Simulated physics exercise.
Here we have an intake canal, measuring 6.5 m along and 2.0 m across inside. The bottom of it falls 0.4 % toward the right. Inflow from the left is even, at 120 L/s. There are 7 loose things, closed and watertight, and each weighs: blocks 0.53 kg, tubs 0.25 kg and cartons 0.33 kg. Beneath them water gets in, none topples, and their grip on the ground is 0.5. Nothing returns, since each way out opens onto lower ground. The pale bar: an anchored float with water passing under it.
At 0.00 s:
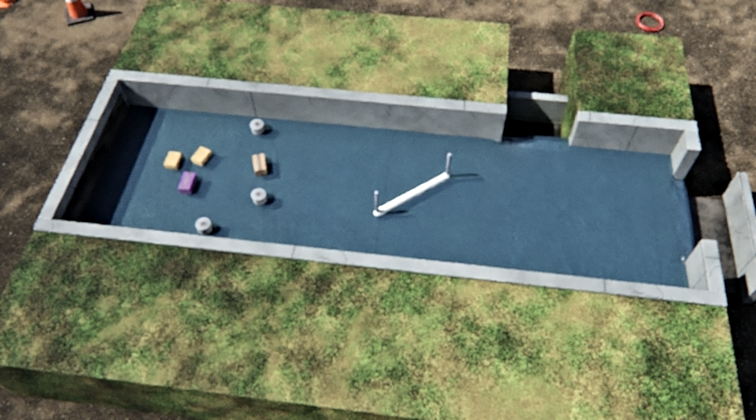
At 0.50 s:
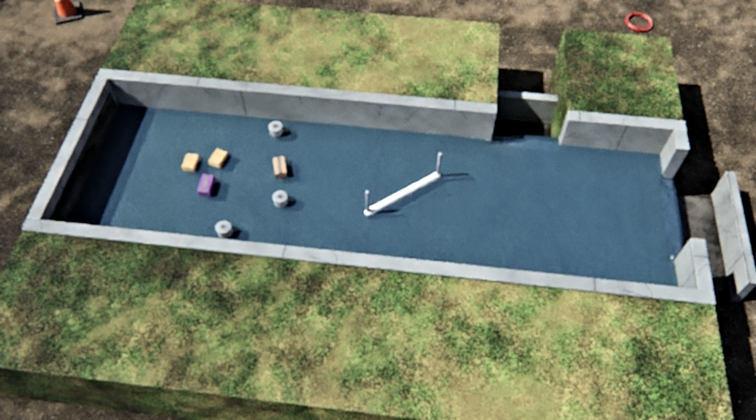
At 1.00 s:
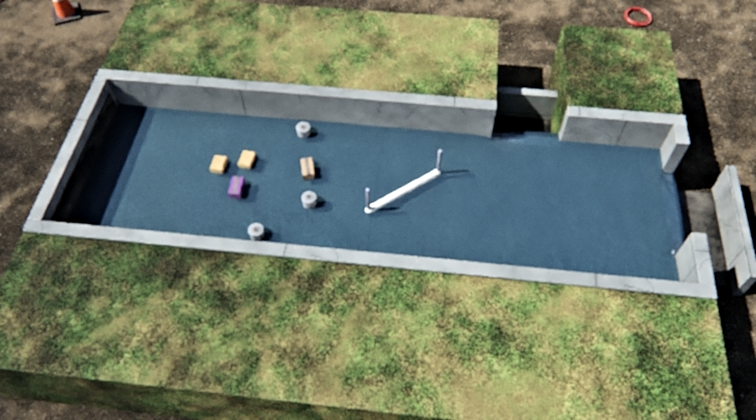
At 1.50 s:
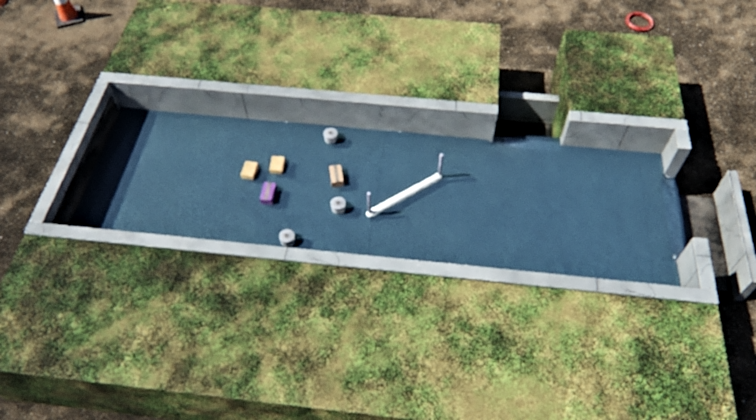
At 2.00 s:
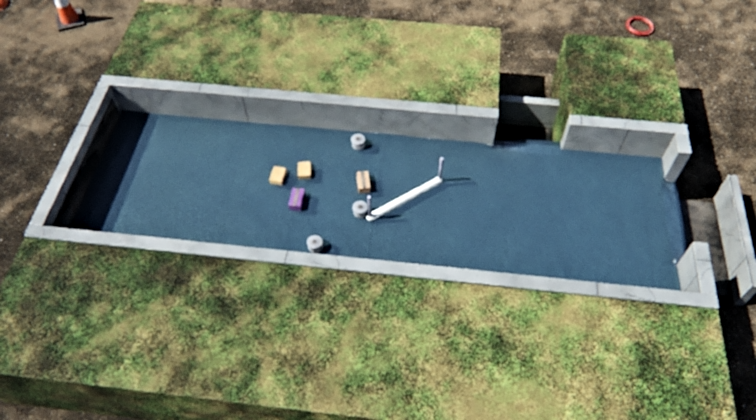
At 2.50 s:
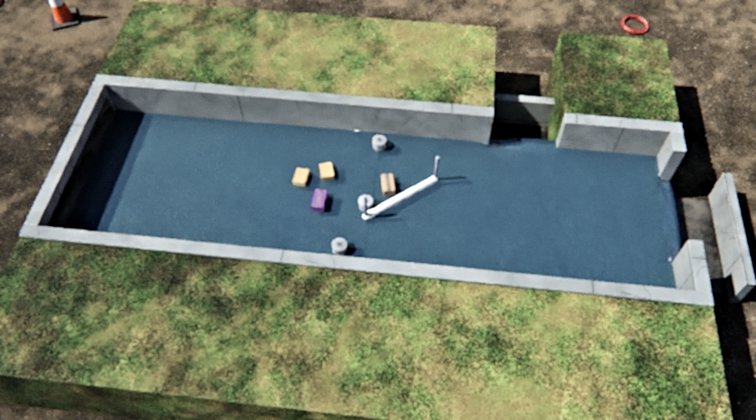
Walled water channel between grassy banks, with small grey tubs and yellow, purple and brown cartons drifting right toward a slanted white bar.
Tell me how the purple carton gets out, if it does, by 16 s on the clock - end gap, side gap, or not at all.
I would say side opening.
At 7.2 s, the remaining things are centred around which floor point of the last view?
The centre sits near (504, 199).
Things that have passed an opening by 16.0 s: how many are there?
The count is 7.
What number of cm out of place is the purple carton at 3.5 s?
It is about 200 cm out of place by then.
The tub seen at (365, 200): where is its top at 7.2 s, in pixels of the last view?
Estimated pixel: About (510, 151).
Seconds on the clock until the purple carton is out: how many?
10.5 s.
After 3.5 s the purple carton is near (372, 199), 2.2 m from its start, afloat; 0 of 7 are out; 7 afloat.
After 7.2 s the purple carton is near (432, 167), 2.9 m from its start, afloat; 4 of 7 are out; 3 afloat.
After 12.0 s the purple carton has gone out by the side gap; 7 of 7 are out; 0 afloat.
After 16.0 s the purple carton has gone out by the side gap; 7 of 7 are out; 0 afloat.
